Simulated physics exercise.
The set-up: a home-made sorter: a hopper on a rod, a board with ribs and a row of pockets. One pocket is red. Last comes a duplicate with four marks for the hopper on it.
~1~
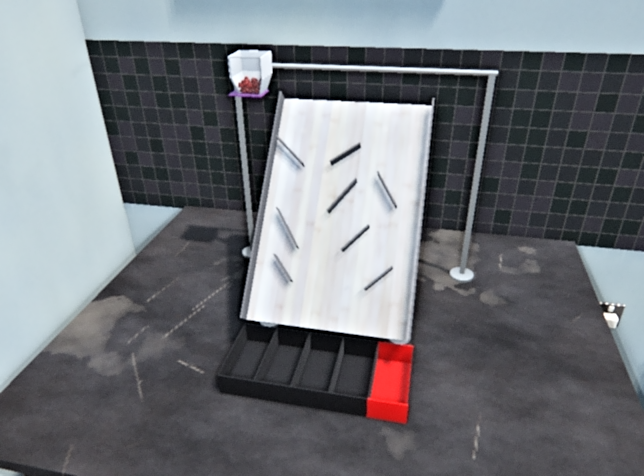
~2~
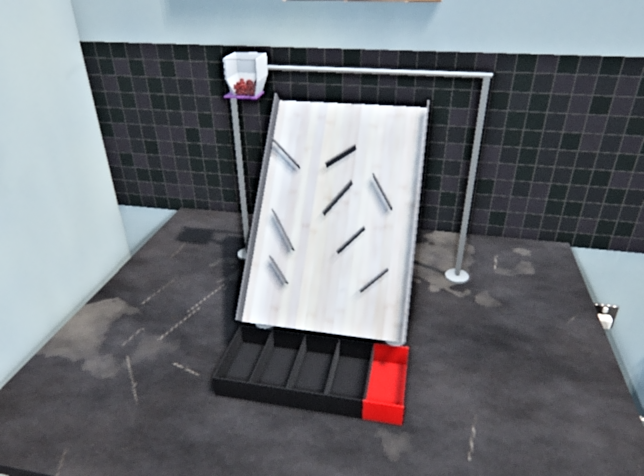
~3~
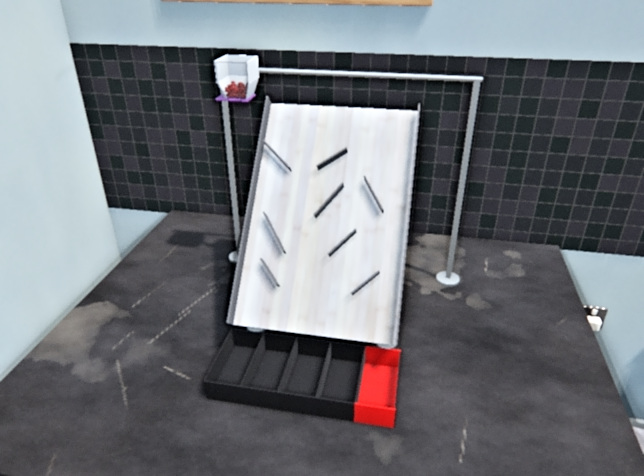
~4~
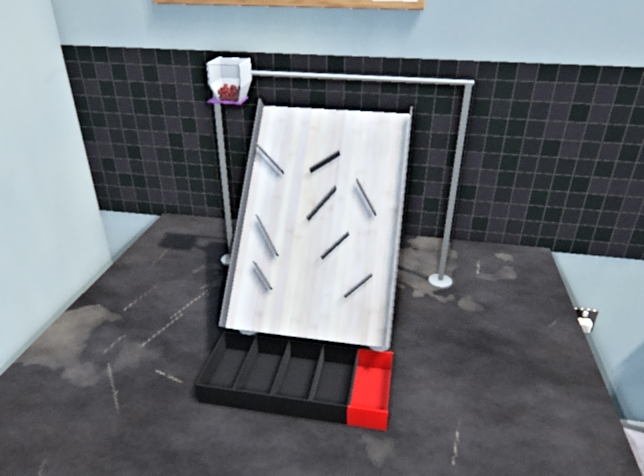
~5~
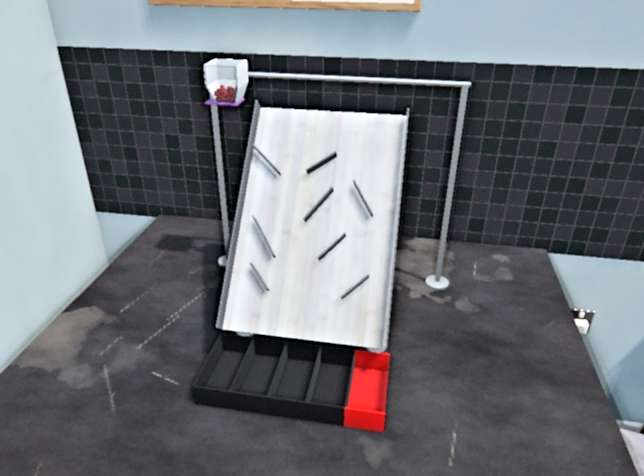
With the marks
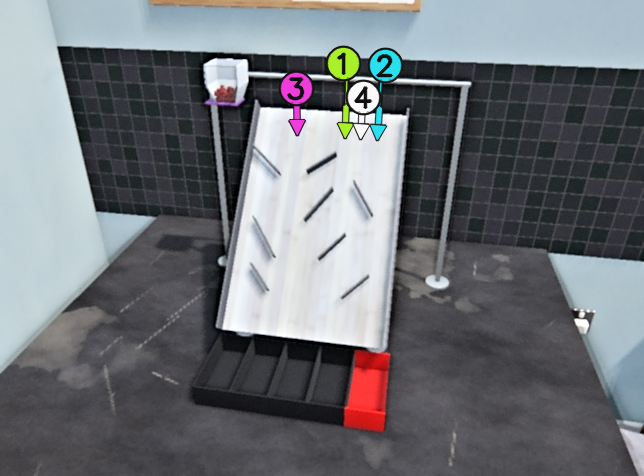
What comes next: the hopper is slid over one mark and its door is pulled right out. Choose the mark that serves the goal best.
Mark 2.
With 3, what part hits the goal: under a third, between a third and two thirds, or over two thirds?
Under a third.
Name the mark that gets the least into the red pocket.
That would be 3.
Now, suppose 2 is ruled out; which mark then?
Here it is mark 4.
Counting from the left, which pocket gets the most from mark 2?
The fifth from the left.
On the marked copy, mark 1 meets the board at (345, 132); mark 2 meets the board at (377, 134); mark 3 meets the board at (297, 129); mark 4 meets the board at (360, 133).
With 1, about a tenth in the red pocket, the larger part in other pockets, about a tenth held on the board, just a few outside the box.
With 2, the larger part in the red pocket, about a tenth in other pockets, about a tenth outside the box.
With 3, not one piece in the red pocket, the larger part in other pockets, about a tenth outside the box.
With 4, roughly a third in the red pocket, roughly half in other pockets, about a tenth outside the box.
